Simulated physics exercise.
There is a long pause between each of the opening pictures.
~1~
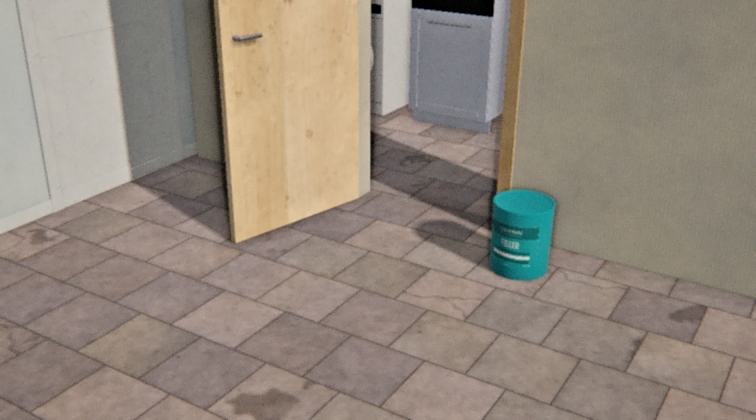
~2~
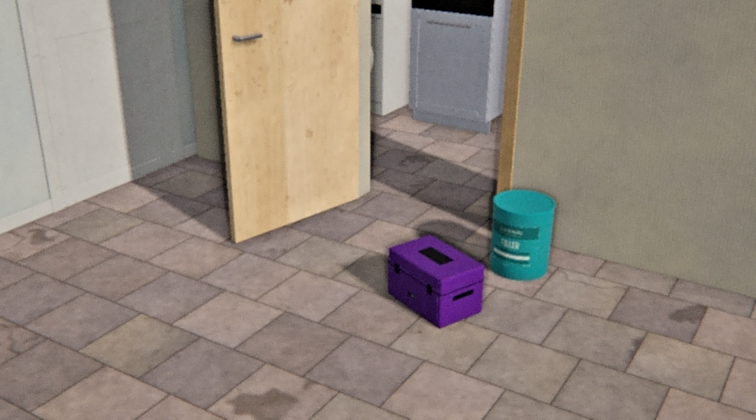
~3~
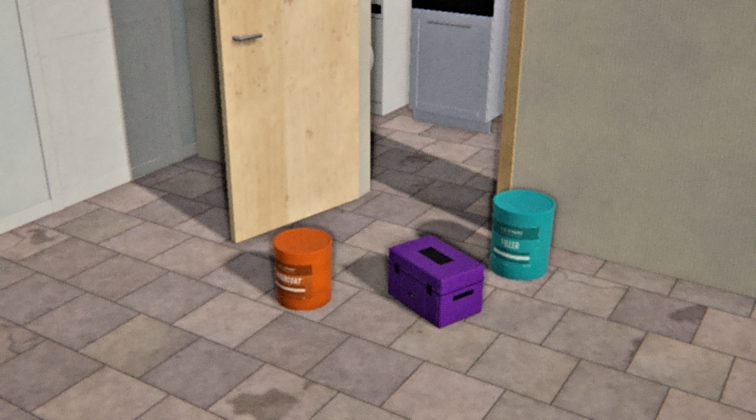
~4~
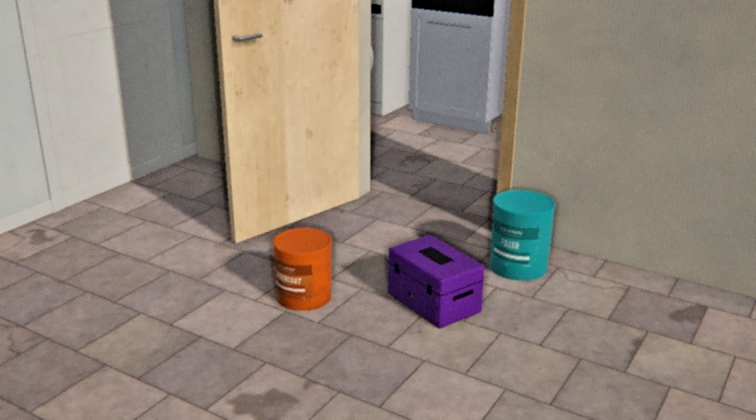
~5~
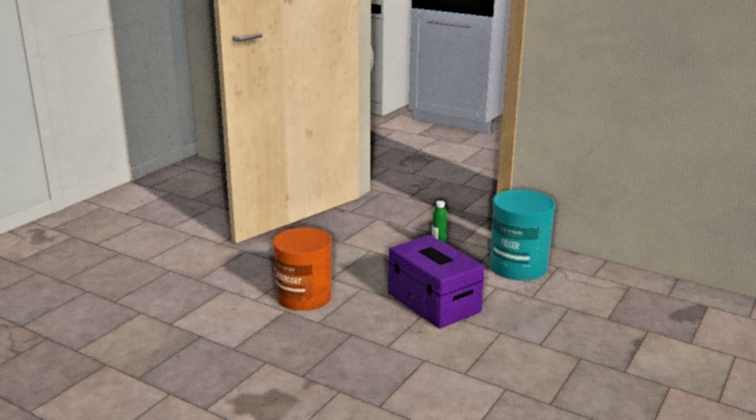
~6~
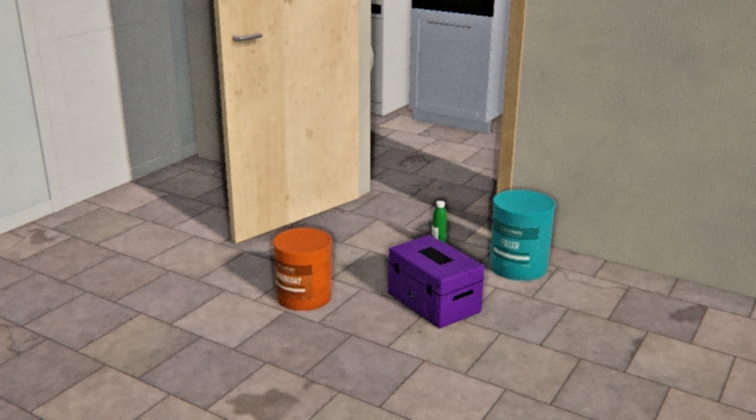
A pale wooden door stands wide open in a room with stone-coloured floor tiles, seen from above at an angle, with a grey cabinet visible through the doorway. A turquoise pail sits by the wall at right, and a purple toolbox appears to its left, then an orange pail further left, then a green bottle behind the toolbox. Nothing is seen moving, and the door and camera stay still.
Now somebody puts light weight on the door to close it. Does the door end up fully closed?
Yes - I expect the push will succeed.
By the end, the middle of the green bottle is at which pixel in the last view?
It finishes at around (493, 208).
Then, 1.80 s later than the last frame, door 38° open.
Then, 2.50 s later than the last frame, door 4° open; green bottle moved well along near (483, 209).
When it is over, door 0° open; lying over on the floor, green bottle; the other 3 as before. End places, in pixels of the last picture, green bottle near (493, 208).
